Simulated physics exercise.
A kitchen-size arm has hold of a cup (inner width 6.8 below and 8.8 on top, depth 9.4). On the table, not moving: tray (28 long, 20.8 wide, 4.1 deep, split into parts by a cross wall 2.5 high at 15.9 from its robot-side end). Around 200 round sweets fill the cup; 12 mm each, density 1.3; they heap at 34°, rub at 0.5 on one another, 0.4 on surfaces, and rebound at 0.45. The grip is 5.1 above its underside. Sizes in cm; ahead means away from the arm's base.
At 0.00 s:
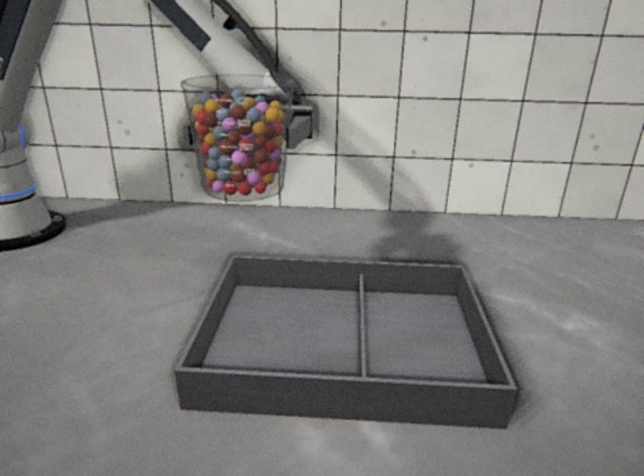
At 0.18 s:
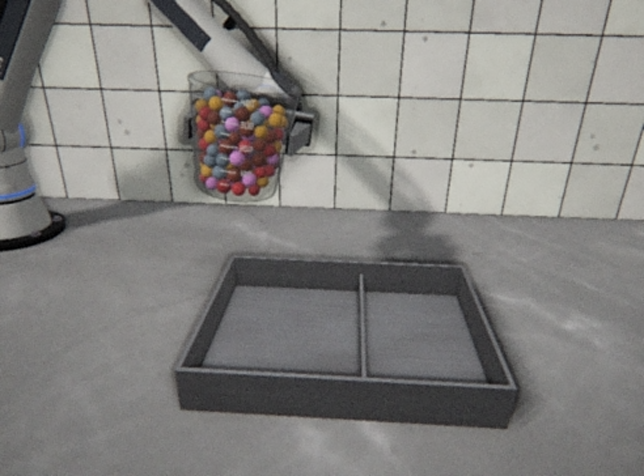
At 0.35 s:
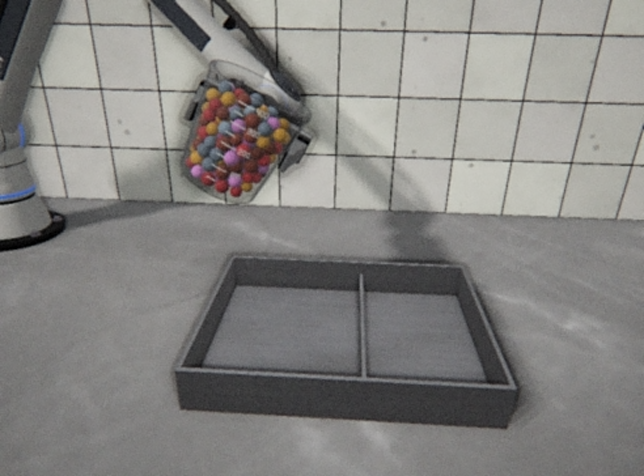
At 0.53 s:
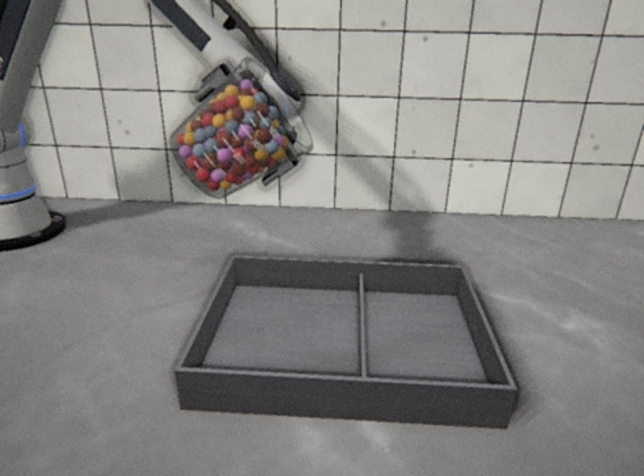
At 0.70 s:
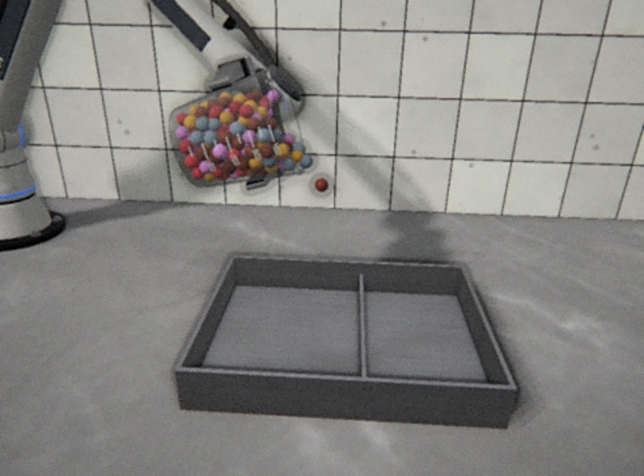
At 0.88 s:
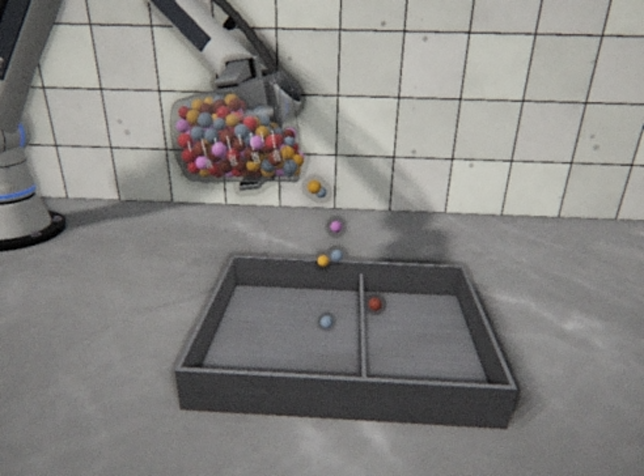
A robot arm held a clear cup packed with colorful little balls and tilted it steadily to the right, until a few dropped out one after another toward the divided gray tray below.
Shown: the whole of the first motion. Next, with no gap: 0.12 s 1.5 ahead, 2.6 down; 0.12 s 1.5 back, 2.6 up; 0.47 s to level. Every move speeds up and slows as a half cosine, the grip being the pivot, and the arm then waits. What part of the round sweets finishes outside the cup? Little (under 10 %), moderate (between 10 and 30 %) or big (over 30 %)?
Outside the cup the share is moderate, between 10 and 30 %.
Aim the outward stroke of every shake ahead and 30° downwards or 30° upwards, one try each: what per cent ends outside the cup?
About 30 and 45 per cent.
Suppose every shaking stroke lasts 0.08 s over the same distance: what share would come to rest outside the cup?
In that case some 25 per cent.
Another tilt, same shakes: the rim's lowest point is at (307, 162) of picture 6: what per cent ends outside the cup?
About 5 per cent.
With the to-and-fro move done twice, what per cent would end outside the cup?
Then about 25 per cent.
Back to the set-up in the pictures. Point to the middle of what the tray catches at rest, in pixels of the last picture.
At about (342, 336).
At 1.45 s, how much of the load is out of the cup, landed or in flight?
Some 15 per cent.
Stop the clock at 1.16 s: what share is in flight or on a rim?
Some 4 per cent.
After 1.16 s, tilted 79° forward, highest piece 24 above the table; 180 in the cup, 9 in the robot-side part, 5 in the far-side part, 8 in flight or on a rim.
After 1.45 s, tilted 17° forward, highest piece 26 above the table; 171 in the cup, 24 in the robot-side part, 6 in the far-side part, 1 in flight or on a rim.
After 1.79 s, level, highest piece 26 above the table; 171 in the cup, 24 in the robot-side part, 7 in the far-side part.
After 2.84 s, level, highest piece 26 above the table; 171 in the cup, 24 in the robot-side part, 7 in the far-side part.
In the end, 171 in the cup, 24 in the robot-side part, 7 in the far-side part. That is 15 % outside the cup.
